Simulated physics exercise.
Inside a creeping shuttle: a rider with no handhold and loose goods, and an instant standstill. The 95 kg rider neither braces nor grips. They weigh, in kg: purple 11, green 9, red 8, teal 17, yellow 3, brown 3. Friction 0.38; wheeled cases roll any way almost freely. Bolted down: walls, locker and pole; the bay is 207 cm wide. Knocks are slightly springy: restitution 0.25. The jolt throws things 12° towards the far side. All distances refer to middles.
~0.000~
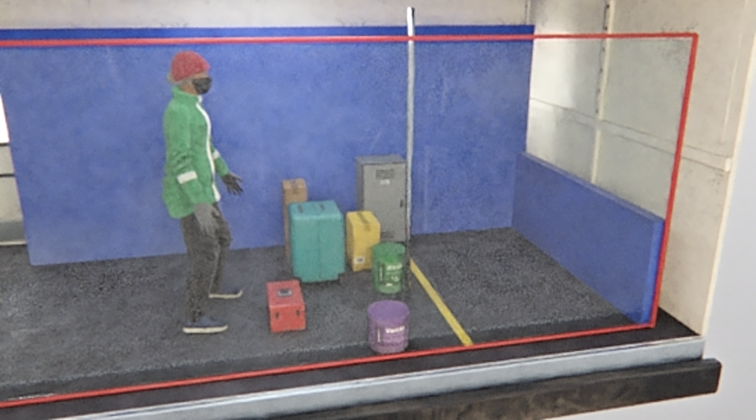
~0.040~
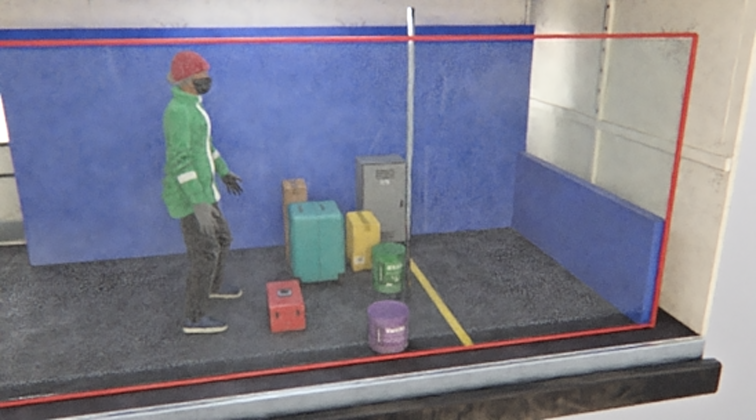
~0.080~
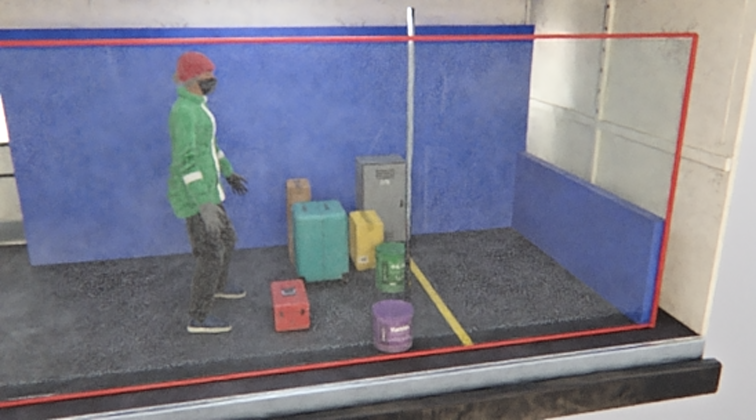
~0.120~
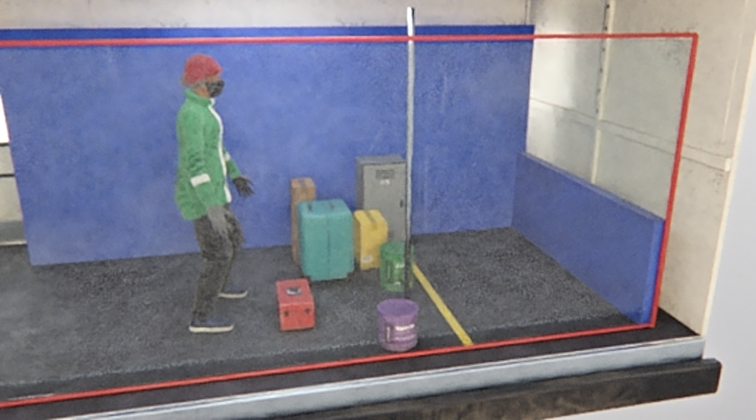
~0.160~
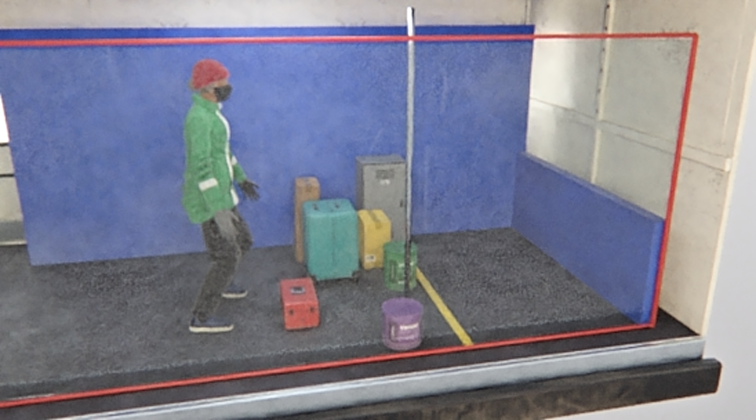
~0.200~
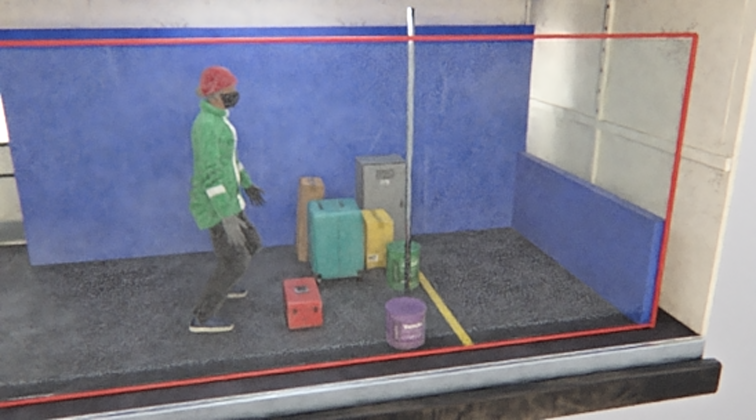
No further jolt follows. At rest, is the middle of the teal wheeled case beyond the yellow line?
The teal wheeled case stops short of the yellow line.
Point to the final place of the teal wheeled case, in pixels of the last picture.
Around (395, 233).
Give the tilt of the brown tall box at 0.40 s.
Roughly 20°.
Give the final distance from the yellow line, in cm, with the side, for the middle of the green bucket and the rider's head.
Green bucket 10 short, rider's head 70 short.
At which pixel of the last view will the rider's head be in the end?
Near (342, 275).
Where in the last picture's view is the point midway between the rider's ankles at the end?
Near (242, 281).
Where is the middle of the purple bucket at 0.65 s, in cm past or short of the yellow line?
Some 35 cm short of it.
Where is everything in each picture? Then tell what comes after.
In the first frame, teal wheeled case (316, 244), green bucket (389, 268), yellow line (464, 338).
In the second frame, teal wheeled case (316, 244), green bucket (389, 268).
In the third frame, teal wheeled case (320, 243), green bucket (392, 267).
In the fourth frame, teal wheeled case (325, 242), green bucket (397, 266).
In the fifth frame, teal wheeled case (330, 242), green bucket (400, 266).
In the sixth frame, teal wheeled case (335, 241), green bucket (403, 265), yellow line (464, 338). Everything loose set off at about 1.1 m/s.
After 0.40 s the teal wheeled case is 47 cm short of the yellow line, tilted 0°, near (357, 237) in the last picture's view; the green bucket 13 cm short of the yellow line, tilted 0°.
After 0.65 s the teal wheeled case is 31 cm short of the yellow line, tilted 0°, near (376, 235) in the last picture's view; the green bucket 13 cm short of the yellow line, tilted 0°.
After 1.05 s the teal wheeled case is 16 cm short of the yellow line, tilted 0°, near (393, 233) in the last picture's view.
When all is still (1.4 s), purple bucket stops short of the yellow line; green bucket stops short of the yellow line; red toolbox stops short of the yellow line; teal wheeled case stops short of the yellow line; yellow carton crosses the yellow line; brown tall box stops short of the yellow line; rider's hips stop short of the yellow line; rider's head stops short of the yellow line.
